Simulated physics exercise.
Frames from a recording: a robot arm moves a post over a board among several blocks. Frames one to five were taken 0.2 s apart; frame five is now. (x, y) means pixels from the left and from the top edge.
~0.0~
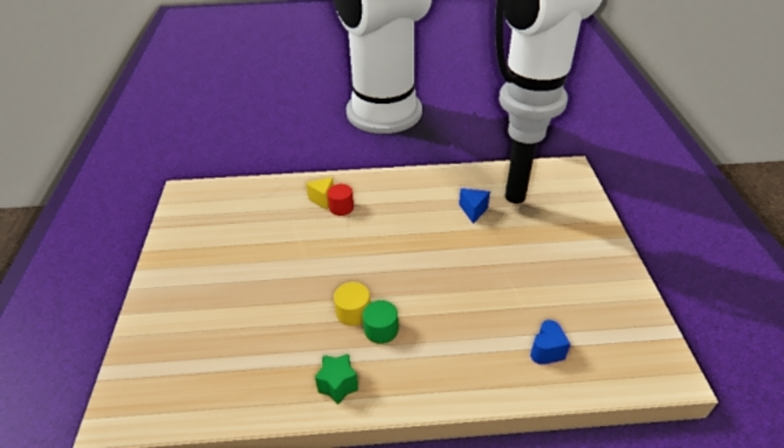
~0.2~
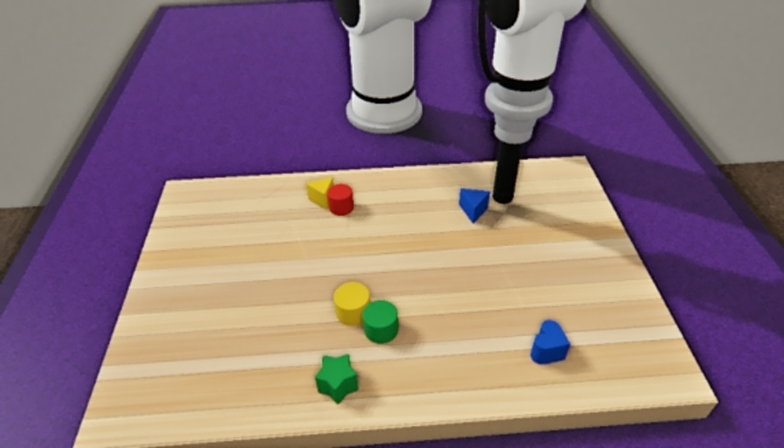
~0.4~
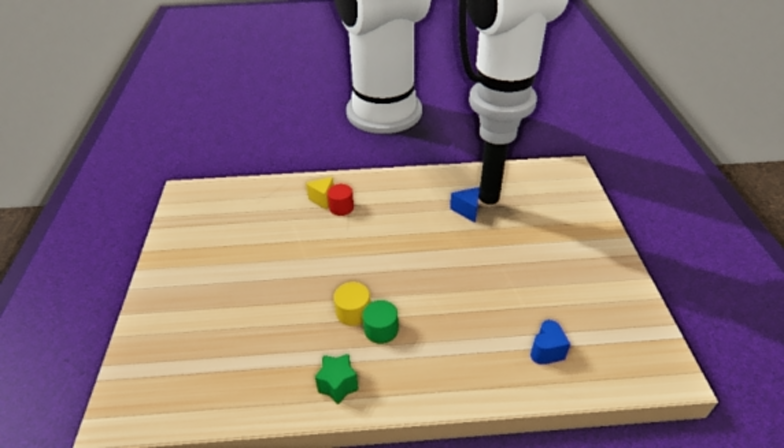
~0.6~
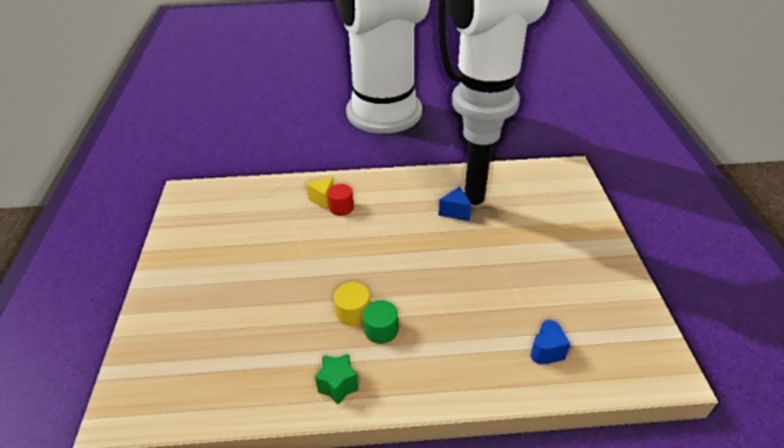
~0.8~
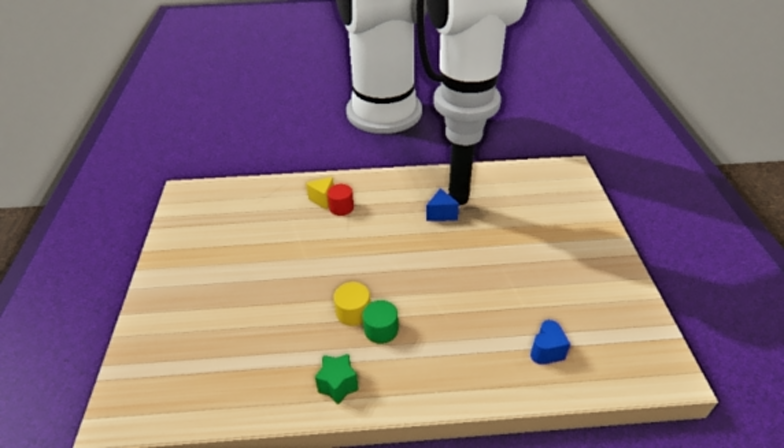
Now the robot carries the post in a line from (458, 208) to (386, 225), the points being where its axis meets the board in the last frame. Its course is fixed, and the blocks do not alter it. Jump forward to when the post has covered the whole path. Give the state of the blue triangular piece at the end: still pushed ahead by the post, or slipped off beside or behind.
Kept ahead.
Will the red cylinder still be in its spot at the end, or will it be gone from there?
By the last moment of the path, the red cylinder has stayed put.
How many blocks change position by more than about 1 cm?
One block moves.
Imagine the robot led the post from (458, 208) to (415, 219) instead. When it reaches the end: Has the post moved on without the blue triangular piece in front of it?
In short: No.
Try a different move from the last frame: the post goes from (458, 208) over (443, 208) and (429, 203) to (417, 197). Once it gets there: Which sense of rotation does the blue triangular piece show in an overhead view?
Twists anticlockwise.
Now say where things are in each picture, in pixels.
In the first picture, lower end of the post at (515, 198), tops of blocks, red cylinder at (340, 191), blue triangular piece at (475, 195).
In the second picture, post at (503, 198), blocks as before.
In the third picture, post at (489, 199), blue triangular piece at (469, 195).
In the fourth picture, post at (474, 199), blue triangular piece at (457, 196).
In the fifth picture, post at (459, 200), red cylinder at (340, 191), blue triangular piece at (442, 198).
The first path, step by step. One third of the way, post at (434, 205); blue triangular piece at (417, 205).
Two thirds of the way, post at (409, 211); blue triangular piece at (393, 212), turned 15° anticlockwise.
At the end, post at (386, 216); red cylinder not moved; blue triangular piece at (373, 220), turned 30° anticlockwise.
